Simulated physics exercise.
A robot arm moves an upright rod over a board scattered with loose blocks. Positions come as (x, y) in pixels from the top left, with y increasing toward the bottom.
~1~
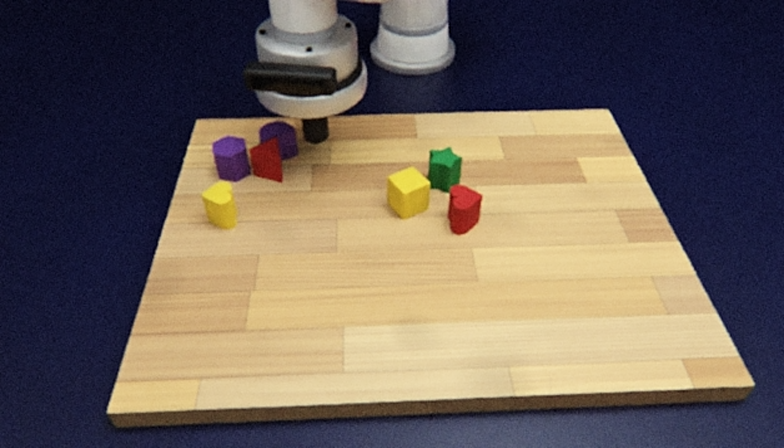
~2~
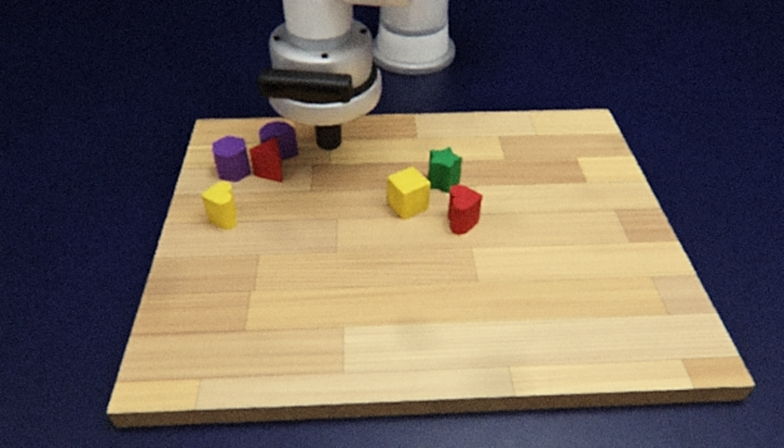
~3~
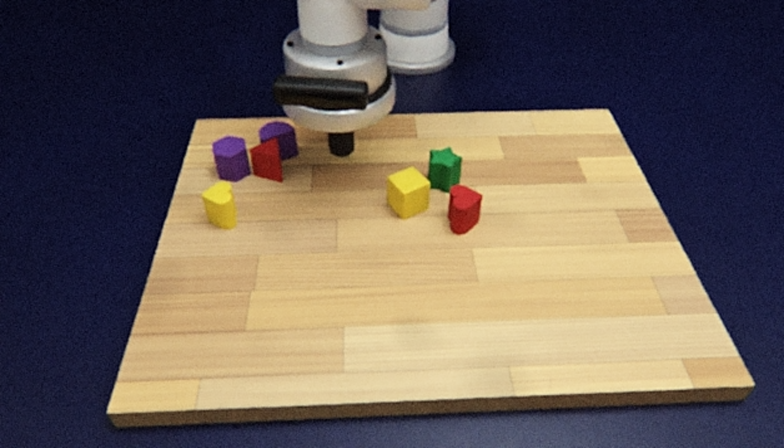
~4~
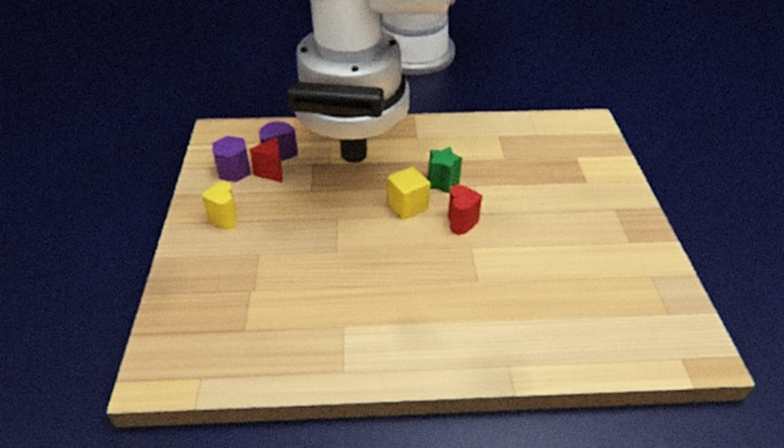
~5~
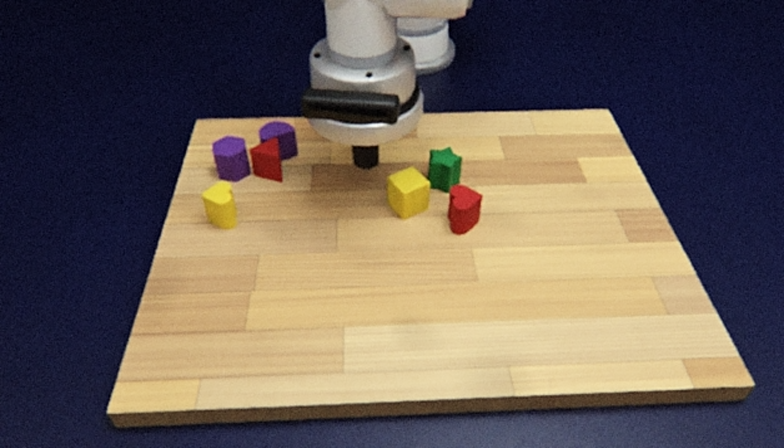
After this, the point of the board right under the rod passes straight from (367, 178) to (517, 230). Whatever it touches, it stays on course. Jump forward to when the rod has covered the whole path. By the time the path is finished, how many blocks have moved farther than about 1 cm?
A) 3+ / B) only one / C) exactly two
The correct letter is C.
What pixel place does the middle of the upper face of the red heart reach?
At pixel (496, 216).
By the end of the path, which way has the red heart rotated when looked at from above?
It is turned clockwise.
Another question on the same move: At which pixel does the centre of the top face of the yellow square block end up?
Most likely (426, 193).
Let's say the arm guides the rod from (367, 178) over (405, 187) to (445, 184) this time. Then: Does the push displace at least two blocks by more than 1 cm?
I expect not.
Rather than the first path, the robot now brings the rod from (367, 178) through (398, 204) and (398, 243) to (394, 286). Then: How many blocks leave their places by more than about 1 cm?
The answer is one block, counting only moves over 1 cm.
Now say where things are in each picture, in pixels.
The first picture shows lower end of the rod (317, 137), tops of blocks, yellow square block (409, 179), green star (445, 156), red heart (465, 196).
The second picture shows rod (329, 144), blocks as before.
The third picture shows rod (342, 150), blocks as before.
The fourth picture shows rod (354, 156), blocks as before.
The fifth picture shows rod (366, 162), yellow square block (409, 179), green star (445, 156), red heart (465, 196).
What follows on the original path. One third of the way, rod (416, 178); yellow square block (419, 187), turned 35° clockwise.
Two thirds of the way, rod (466, 195); yellow square block (426, 193), turned 65° clockwise; red heart (478, 206), turned 30° clockwise.
At the end, rod (520, 213); yellow square block (426, 193), turned 65° clockwise; green star not moved; red heart (496, 216), turned 115° clockwise.
